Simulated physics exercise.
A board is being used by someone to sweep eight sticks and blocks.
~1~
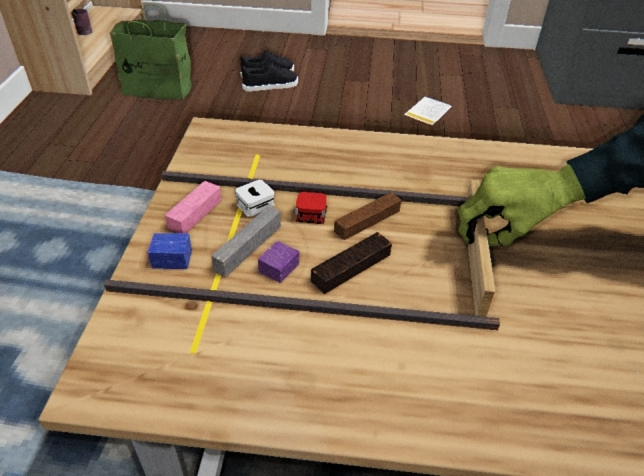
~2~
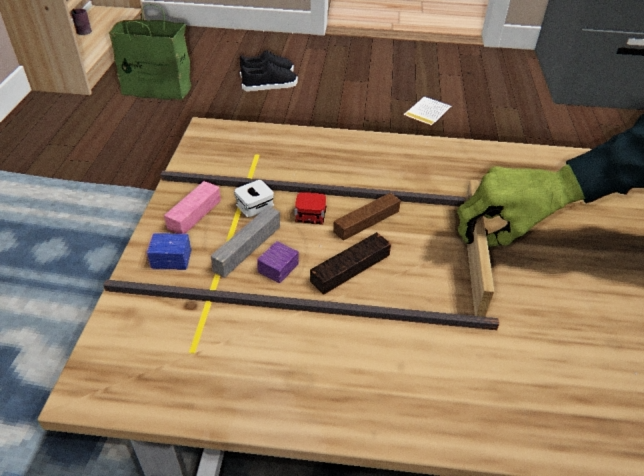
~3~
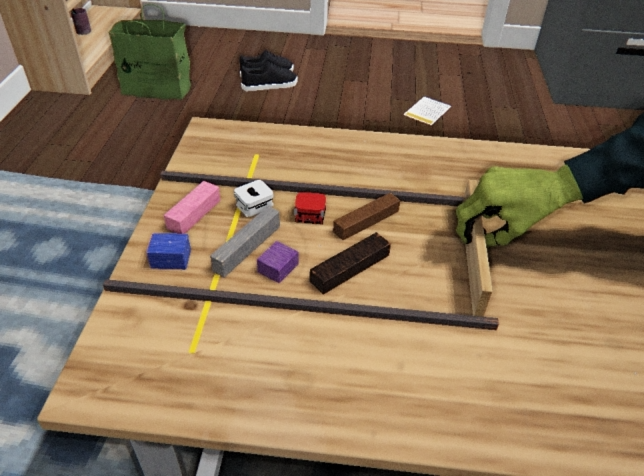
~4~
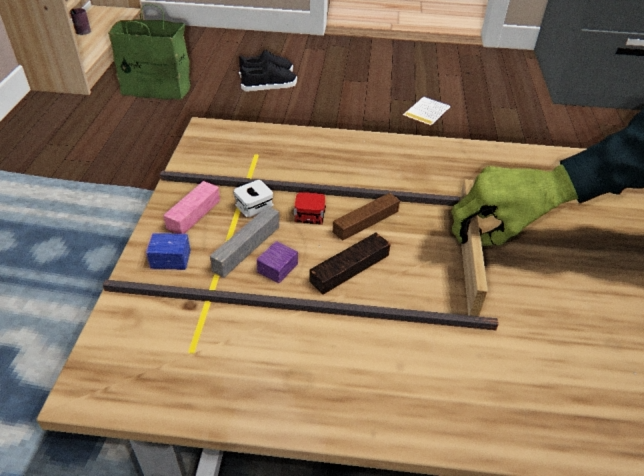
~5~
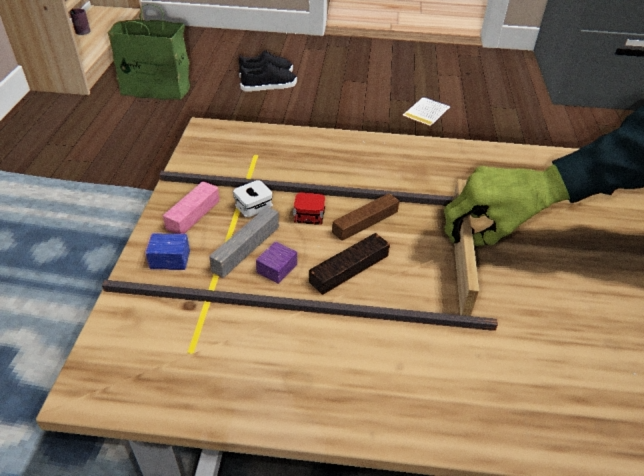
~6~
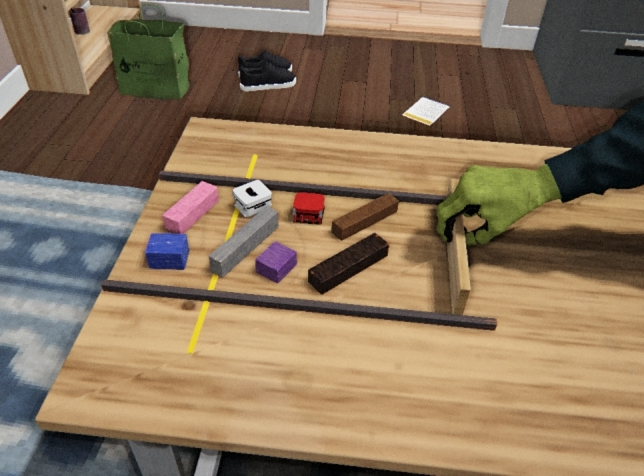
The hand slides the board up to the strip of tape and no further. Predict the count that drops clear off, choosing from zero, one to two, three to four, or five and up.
The count is zero.
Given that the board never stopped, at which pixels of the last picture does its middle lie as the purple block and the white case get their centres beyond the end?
Its middle is about (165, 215) and about (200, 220).
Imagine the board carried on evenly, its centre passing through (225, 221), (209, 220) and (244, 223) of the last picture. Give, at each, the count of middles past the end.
Going through the three positions, you'd get 0, 2 and 0.
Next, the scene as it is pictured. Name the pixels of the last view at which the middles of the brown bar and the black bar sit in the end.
Listed as asked: First (217, 206), and then (209, 256).
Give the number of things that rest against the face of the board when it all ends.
It touches 2.
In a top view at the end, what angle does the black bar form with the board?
It works out to near 0°.
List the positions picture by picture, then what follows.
The first picture shows blue block (170, 251); pink bar (194, 208); white case (255, 199); board (477, 244); tape (231, 236).
The second picture shows pink bar (194, 208); black bar (351, 262).
The third picture shows white case (254, 200); red case (310, 209).
The fourth picture shows blue block (169, 251); grey bar (247, 241).
The fifth picture shows pink bar (192, 208); board (463, 244).
The sixth picture shows blue block (168, 251); pink bar (192, 208); white case (253, 200); board (456, 243); tape (229, 236).
Soon after, none off yet; blue block at rest near (168, 251); pink bar at rest near (192, 208); white case at rest near (253, 200).
Then, none off yet; blue block at rest near (168, 251); pink bar at rest near (192, 208); white case moved about its own width near (235, 196).
At rest, the number that fall off is zero.
